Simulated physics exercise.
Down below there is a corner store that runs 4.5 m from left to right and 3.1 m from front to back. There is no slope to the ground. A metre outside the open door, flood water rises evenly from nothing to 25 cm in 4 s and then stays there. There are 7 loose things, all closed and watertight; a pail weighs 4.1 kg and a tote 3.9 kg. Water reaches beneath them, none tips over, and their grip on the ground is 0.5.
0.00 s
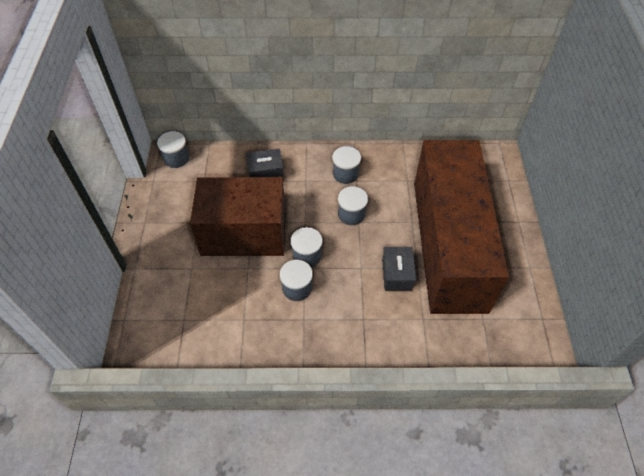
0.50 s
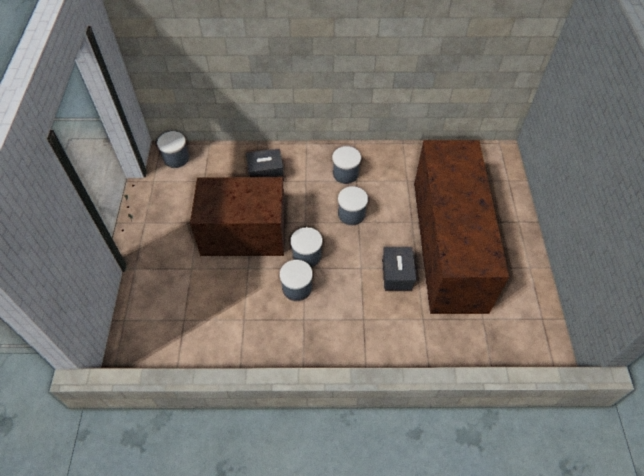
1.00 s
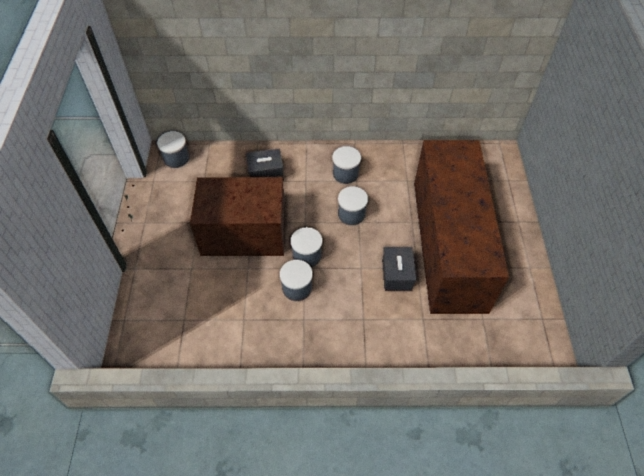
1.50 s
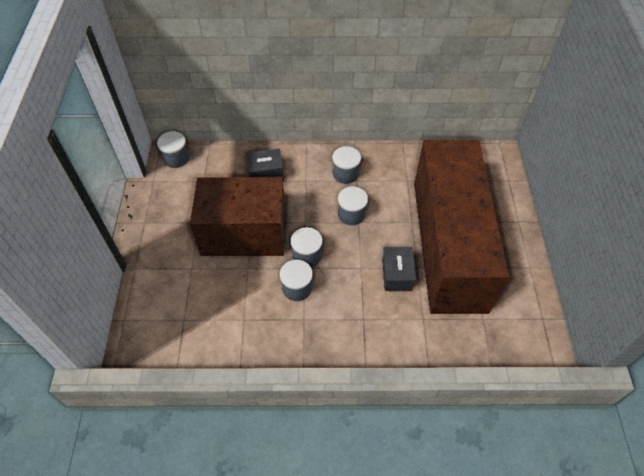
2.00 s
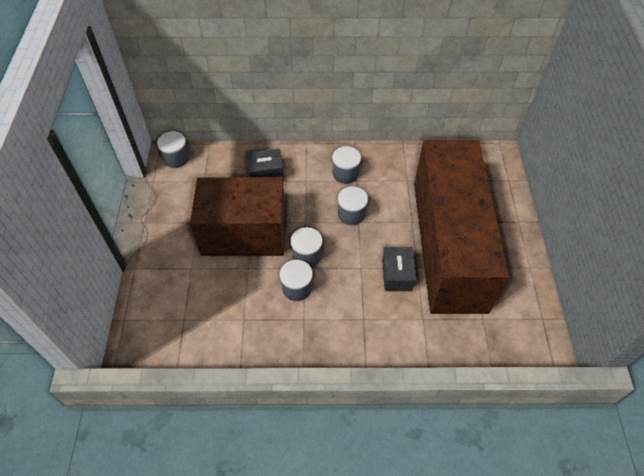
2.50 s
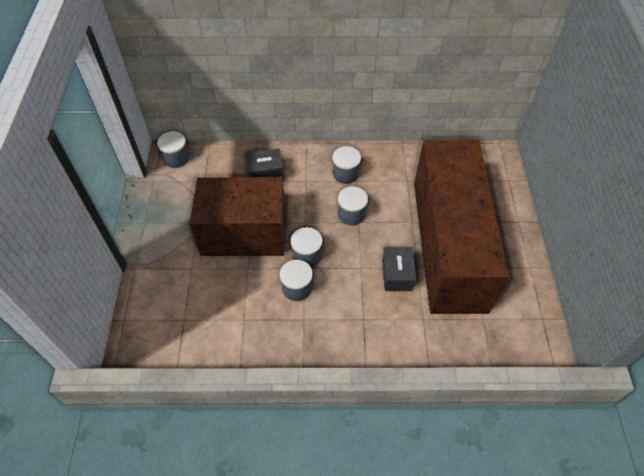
Water spread over the grey ground outside a small walled room, then crept through the open doorway on the left and formed a shallow patch beside a rusty brown block, while everything inside stayed put.
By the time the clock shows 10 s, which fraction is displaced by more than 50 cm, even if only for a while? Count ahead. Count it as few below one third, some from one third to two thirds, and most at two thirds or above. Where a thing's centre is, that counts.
Some.
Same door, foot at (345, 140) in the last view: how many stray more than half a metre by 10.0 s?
6.
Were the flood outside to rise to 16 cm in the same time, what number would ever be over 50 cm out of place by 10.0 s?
You'd get 3 in that case.
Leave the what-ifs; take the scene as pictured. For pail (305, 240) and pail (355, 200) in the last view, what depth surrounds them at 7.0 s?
Some 2 cm at the first, some 4 cm at the second.
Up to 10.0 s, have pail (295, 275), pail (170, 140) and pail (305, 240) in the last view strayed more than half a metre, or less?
Same order as the question: Greater, smaller, smaller.
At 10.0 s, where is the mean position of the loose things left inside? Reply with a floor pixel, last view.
The centre is close to (333, 262).
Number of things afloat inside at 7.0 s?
3 at that moment.
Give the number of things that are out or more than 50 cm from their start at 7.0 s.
The number I get is 2.
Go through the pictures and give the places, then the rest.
A pail at (296, 274) rests on the ground; a pail at (171, 141) rests on the ground; 0.0 m2 under water; 0 of 7 have shifted, in the first frame.
A pail at (296, 274), on the bottom; a pail at (171, 141), on the bottom; 0.0 m2 under water; 0 of 7 have shifted, in the second frame.
A pail at (296, 274), on the bottom; a pail at (171, 141), on the bottom; water covers 0.0 m2; 0 of 7 have shifted, in the third frame.
A pail at (296, 274) rests on the ground; a pail at (171, 141) rests on the ground; water covers 0.0 m2; 0 of 7 have shifted, in the fourth frame.
A pail at (296, 274) rests on the ground; a pail at (171, 141), on the bottom; 0.1 m2 under water; 0 of 7 have shifted, in the fifth frame.
A pail at (296, 274) rests on the ground; a pail at (171, 141) rests on the ground; water covers 0.7 m2; 0 of 7 have shifted, in the sixth frame.
After 3.5 s 0 of 7 are over 50 cm from their spots; 0 afloat.
After 4.5 s 1 of 7 are over 50 cm from their spots; 0 afloat.
After 7.0 s 2 of 7 are over 50 cm from their spots; 3 afloat.
After 10.0 s 4 of 7 are over 50 cm from their spots, and 4 have been at some point; 6 afloat.
